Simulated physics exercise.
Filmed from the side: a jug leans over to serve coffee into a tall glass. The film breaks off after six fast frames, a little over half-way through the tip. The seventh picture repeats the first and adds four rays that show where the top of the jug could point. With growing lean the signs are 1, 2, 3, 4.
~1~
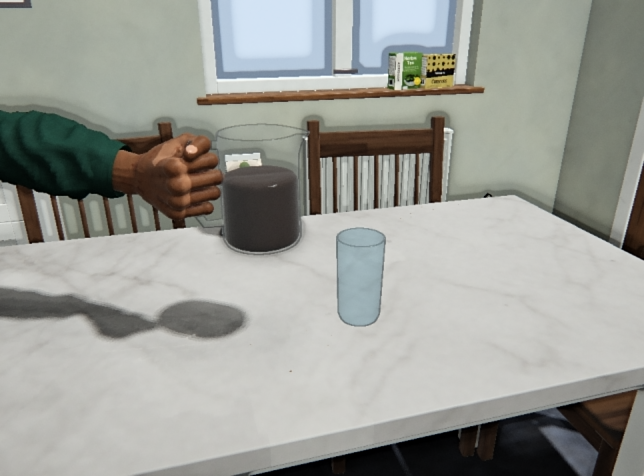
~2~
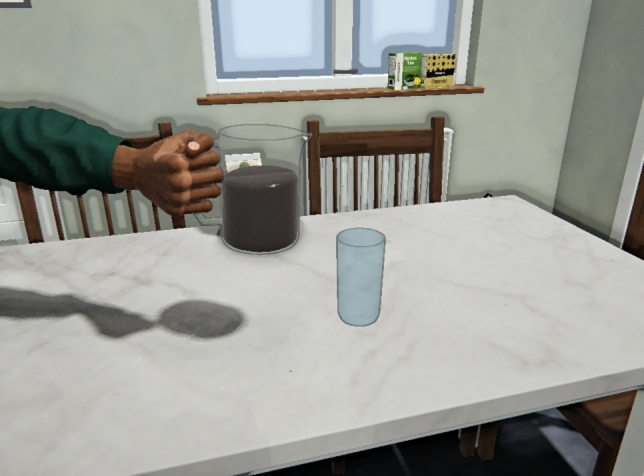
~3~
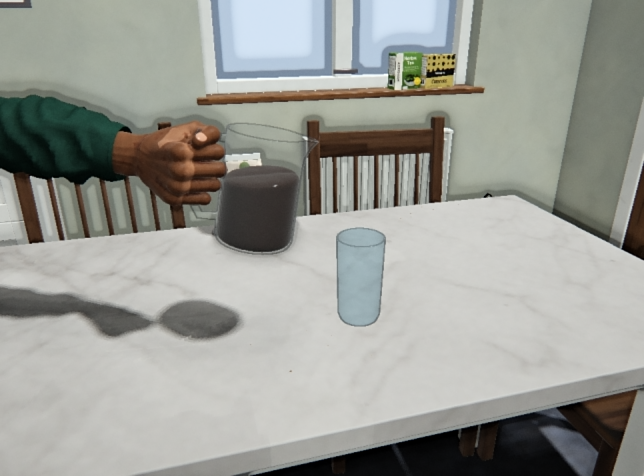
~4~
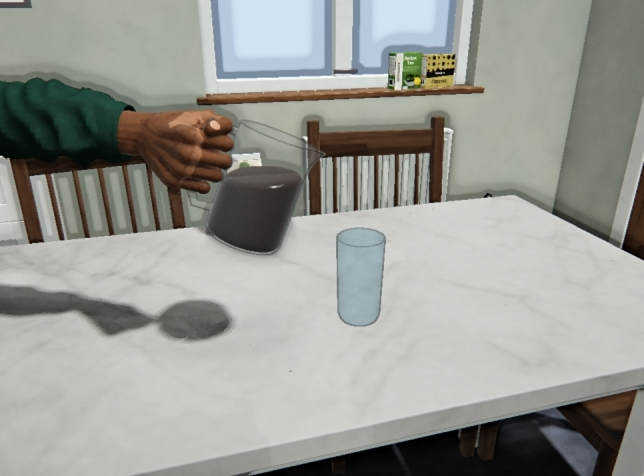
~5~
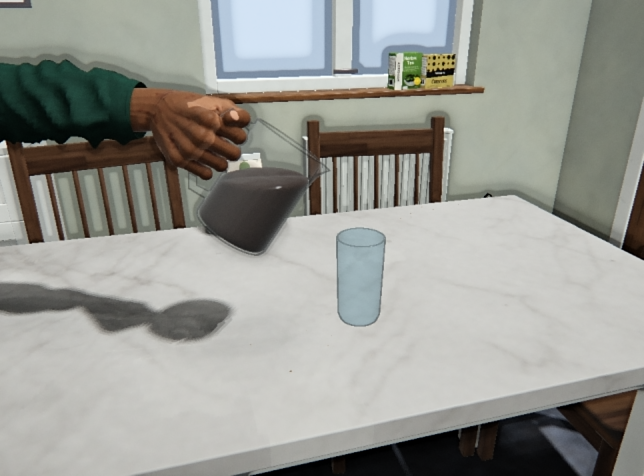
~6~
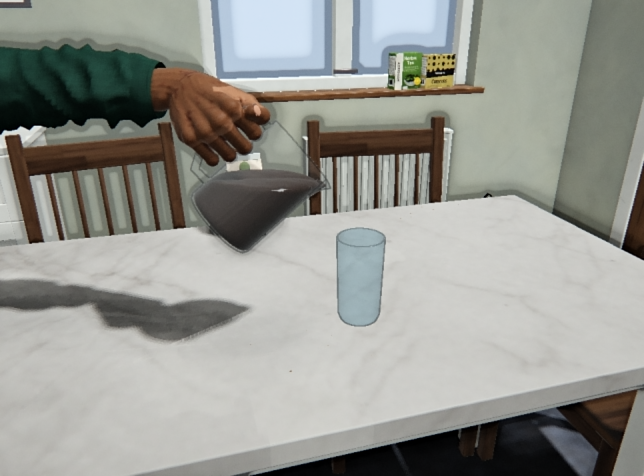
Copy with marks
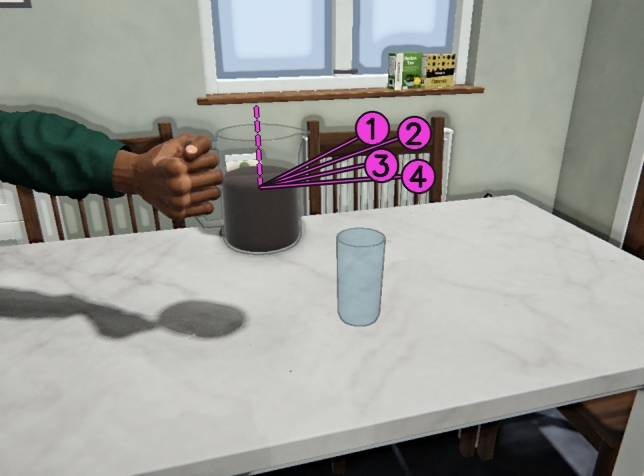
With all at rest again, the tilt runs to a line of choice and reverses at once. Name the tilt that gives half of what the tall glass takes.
Go for 1.
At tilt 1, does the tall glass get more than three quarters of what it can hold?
No.
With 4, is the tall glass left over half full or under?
Over half.
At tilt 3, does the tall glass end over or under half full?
Over half.
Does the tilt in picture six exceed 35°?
Yes.
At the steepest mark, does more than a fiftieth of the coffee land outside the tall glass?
Yes, it does.
In magenta, 1 at (357, 137); 2 at (398, 138); 3 at (363, 165); 4 at (401, 176).
Choosing 1, the tall glass ends with about 49 % of what it can hold.
Choosing 2, the tall glass ends with about 79 % of what it can hold.
Choosing 3, the tall glass ends with about 96 % of what it can hold; 8 % of the coffee is spilt.
Choosing 4, the tall glass ends with about 95 % of what it can hold; 24 % of the coffee is spilt.
